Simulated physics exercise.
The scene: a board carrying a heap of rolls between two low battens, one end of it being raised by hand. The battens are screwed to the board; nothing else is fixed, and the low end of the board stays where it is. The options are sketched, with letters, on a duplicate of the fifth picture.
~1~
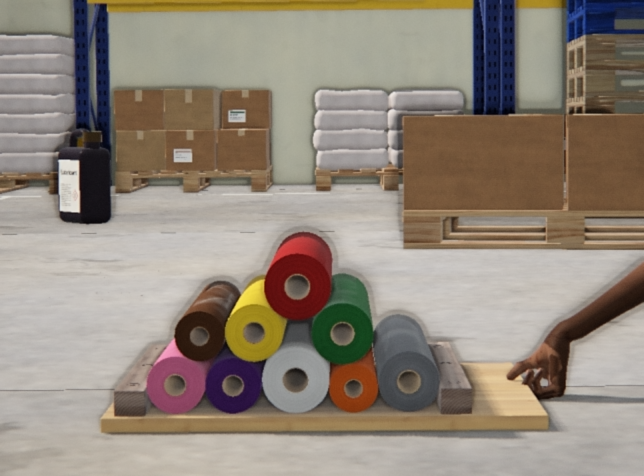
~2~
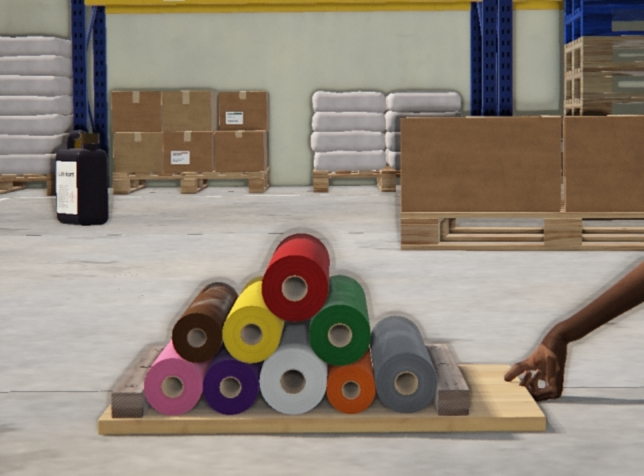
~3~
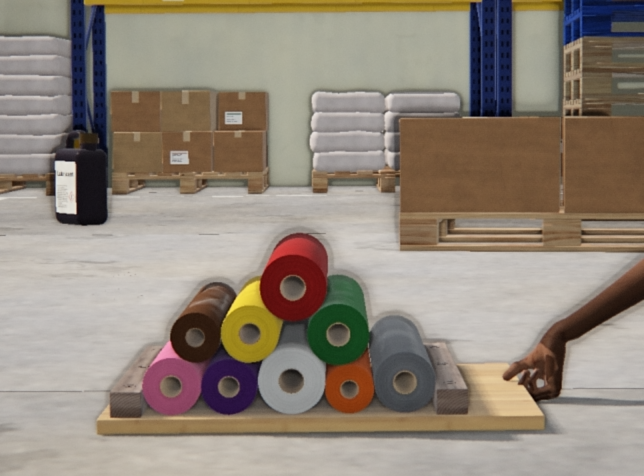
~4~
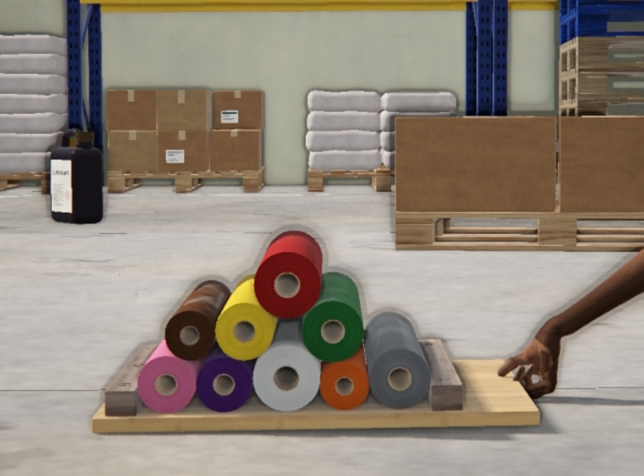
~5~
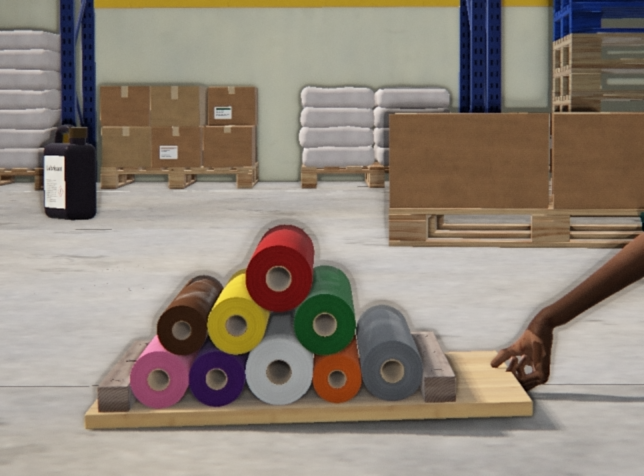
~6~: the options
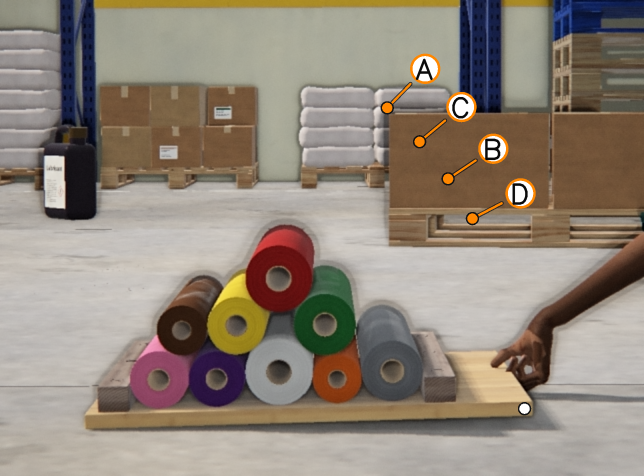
In this clip, a hand at the right end of a wooden board lifts that end very slightly, while the stacked coloured rolls between two battens stay in place and the whole warehouse view drifts a little to the left.
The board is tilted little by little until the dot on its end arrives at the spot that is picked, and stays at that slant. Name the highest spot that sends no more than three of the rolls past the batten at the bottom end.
The last mark within the limit is C.
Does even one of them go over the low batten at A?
Yes, at A.
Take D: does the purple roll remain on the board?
Yes.
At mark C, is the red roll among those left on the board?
No, with C.
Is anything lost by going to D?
Yes, at D.
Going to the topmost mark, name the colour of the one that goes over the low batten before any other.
The brown one.
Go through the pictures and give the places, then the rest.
The first picture shows board (326, 383); pink roll (175, 385); purple roll (233, 386).
The second picture shows purple roll (230, 387); white roll (293, 381).
The third picture shows board (322, 384); grey roll (405, 382); yellow roll (250, 333).
The fourth picture shows board (317, 381); pink roll (166, 384); purple roll (224, 385).
The fifth picture shows board (310, 374); pink roll (159, 380); purple roll (216, 379).
On the copy, A at (387, 108); B at (448, 179); C at (420, 142); D at (473, 218); the white dot at (525, 409).
On C. First, board at 21°.
Then, board at 39°.
Finally, board at 40°, three over the low batten (yellow, brown, red).
By contrast, A four over the low batten (yellow, green, brown, red); B three over the low batten (yellow, brown, red); D three over the low batten (yellow, brown, red).
